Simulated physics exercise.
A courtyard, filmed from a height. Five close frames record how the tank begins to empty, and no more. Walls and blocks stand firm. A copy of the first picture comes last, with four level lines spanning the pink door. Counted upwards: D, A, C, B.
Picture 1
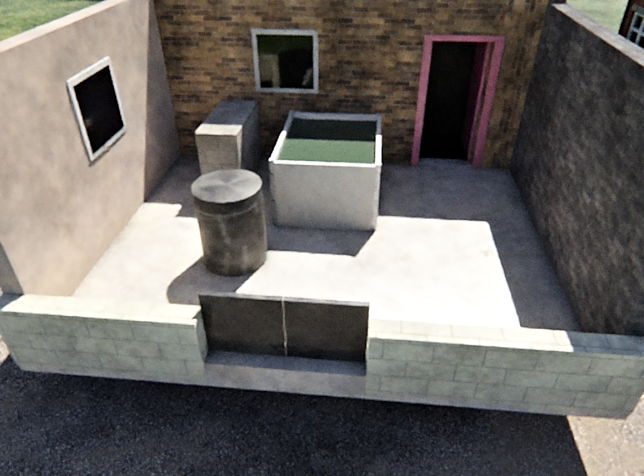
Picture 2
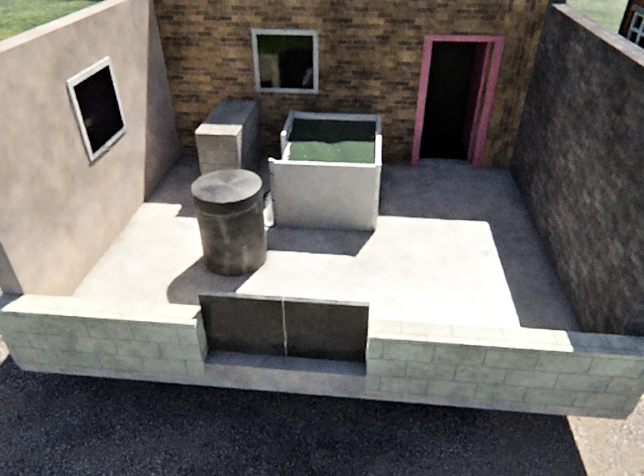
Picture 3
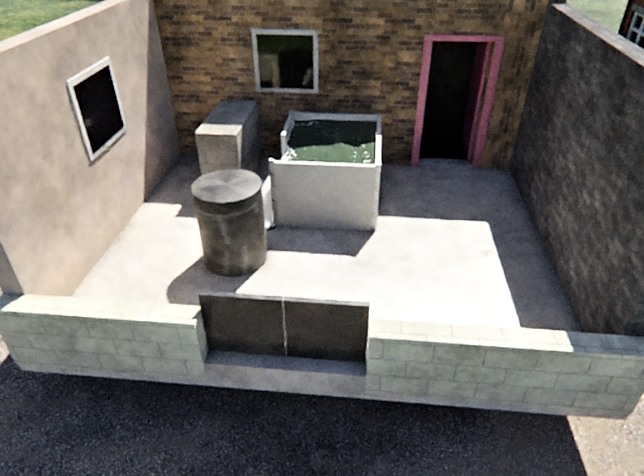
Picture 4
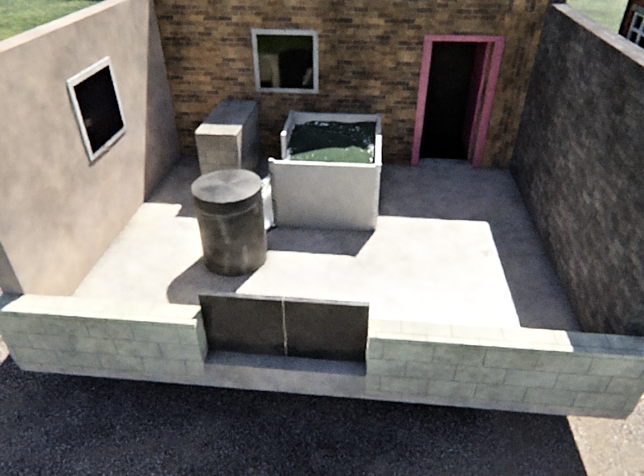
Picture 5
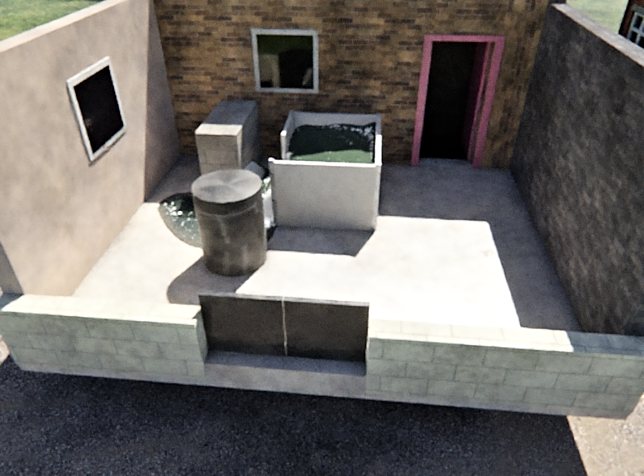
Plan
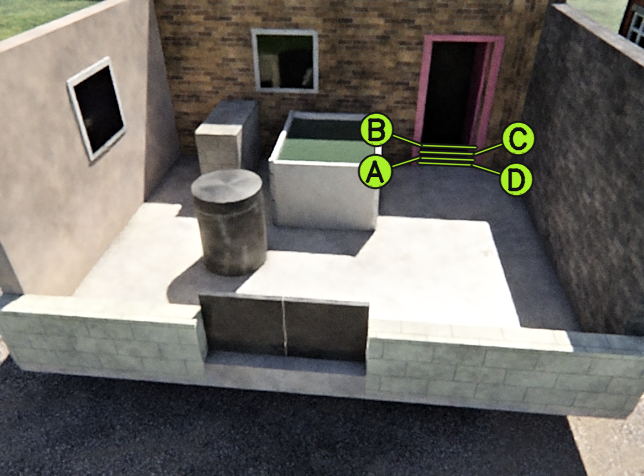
Water in a pale, open-topped tank in a walled yard sank and rippled after the tank's left side opened, and then a dark, foamy pool spread over the ground behind the round barrel.
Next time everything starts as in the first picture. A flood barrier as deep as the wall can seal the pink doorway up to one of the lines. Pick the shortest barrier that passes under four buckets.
The answer is mark A.
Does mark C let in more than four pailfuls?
No.
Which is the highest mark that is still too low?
It is D.
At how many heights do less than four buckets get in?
Three.
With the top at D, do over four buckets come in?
Yes, it does.
On the marked copy, A at (446, 158); B at (448, 146); C at (447, 153); D at (445, 163); from the bottom up D, A, C, B.
For mark A, a splash gets over, under a bucket.
For mark B, nothing gets over.
For mark C, nothing gets over.
For mark D, about 9 bucketfuls get in.
